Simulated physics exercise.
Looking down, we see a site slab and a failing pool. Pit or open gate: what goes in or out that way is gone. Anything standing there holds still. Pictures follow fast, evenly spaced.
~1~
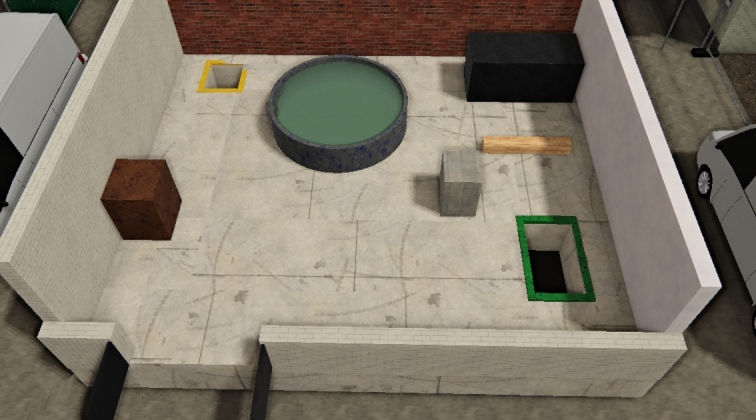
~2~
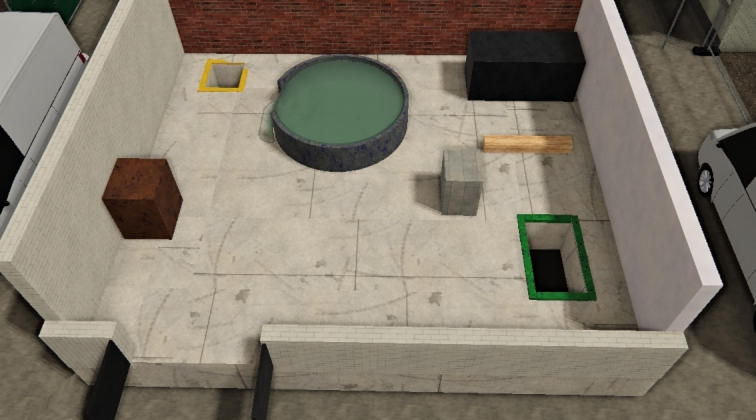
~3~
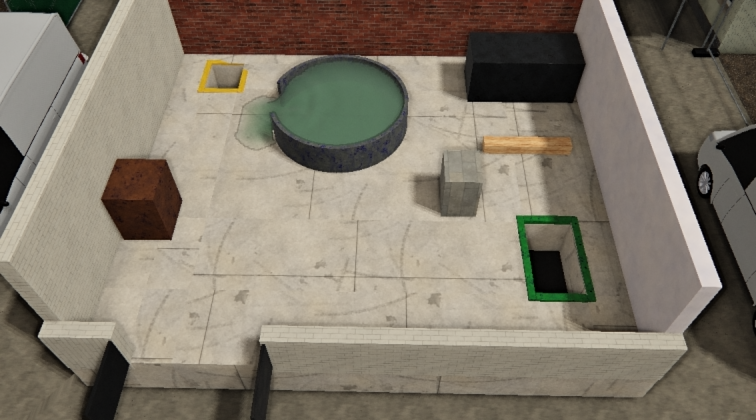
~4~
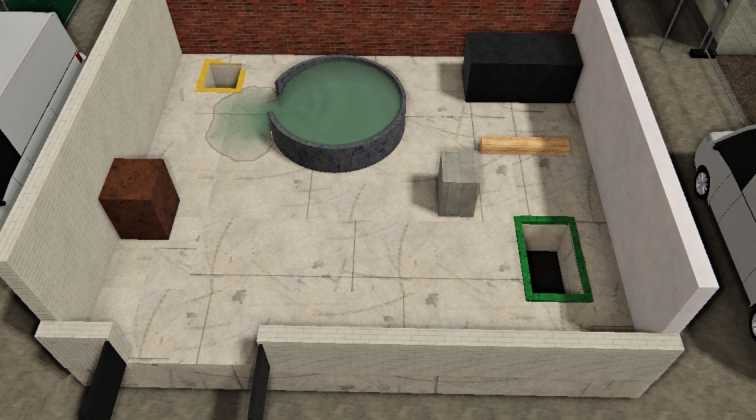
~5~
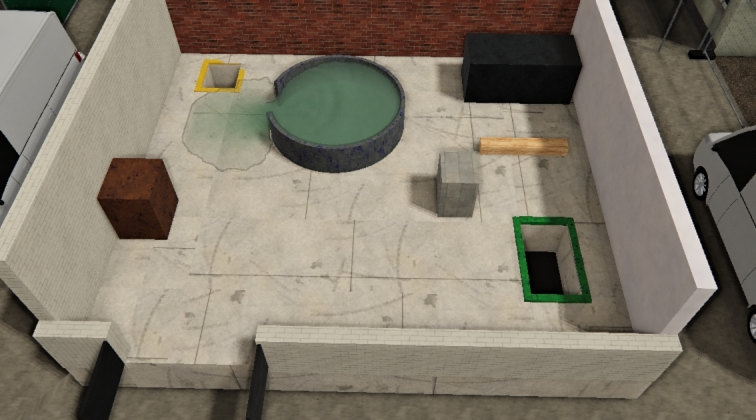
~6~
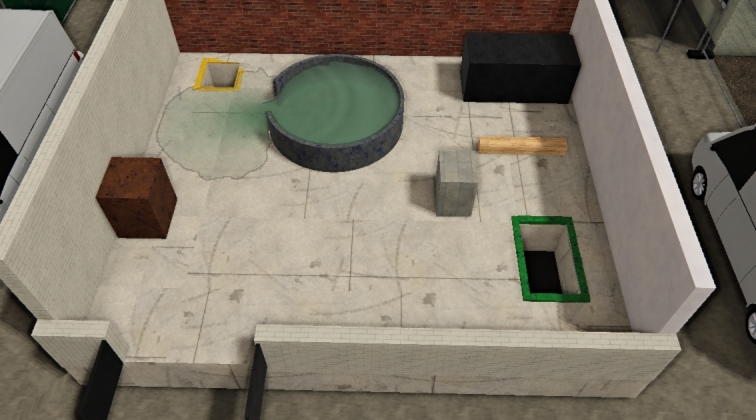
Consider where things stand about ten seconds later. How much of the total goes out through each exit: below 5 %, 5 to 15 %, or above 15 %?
Gate: Short of five per cent; green pit: Short of five per cent; yellow pit: Beyond fifteen per cent.
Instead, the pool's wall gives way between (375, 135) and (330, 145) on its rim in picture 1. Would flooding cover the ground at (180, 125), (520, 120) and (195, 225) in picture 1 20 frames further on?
Note, points one to three: Unreached / unreached / unreached.
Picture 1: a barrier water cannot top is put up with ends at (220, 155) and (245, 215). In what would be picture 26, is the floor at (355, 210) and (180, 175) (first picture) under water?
Going one by one, you'd find the first left untouched and then the other inundated.
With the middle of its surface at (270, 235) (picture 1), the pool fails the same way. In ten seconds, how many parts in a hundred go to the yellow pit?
I'd put the yellow pit at 6 per cent of the whole.
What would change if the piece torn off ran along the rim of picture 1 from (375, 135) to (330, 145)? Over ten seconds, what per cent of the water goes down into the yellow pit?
Per cent to yellow: 0.
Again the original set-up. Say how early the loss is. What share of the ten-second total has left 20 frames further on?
Near 25 in a hundred.
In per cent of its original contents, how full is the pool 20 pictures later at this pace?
Close to 52 %.
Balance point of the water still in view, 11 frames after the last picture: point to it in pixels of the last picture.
I'd say around (288, 125).
A moment on, water covers 15 % of the floor; the gate 0 %, the green pit 0 %, the yellow pit 1 %.
Next, water covers 15 % of the floor; the gate 0 %, the green pit 0 %, the yellow pit 4 %.
Then, water covers 30 % of the floor; the gate 0 %, the green pit 0 %, the yellow pit 9 %.
Later, water covers 55 % of the floor; the gate 0 %, the green pit 0 %, the yellow pit 18 %.
In the end, water covers 70 % of the floor; the gate 3 %, the green pit 0 %, the yellow pit 29 %.
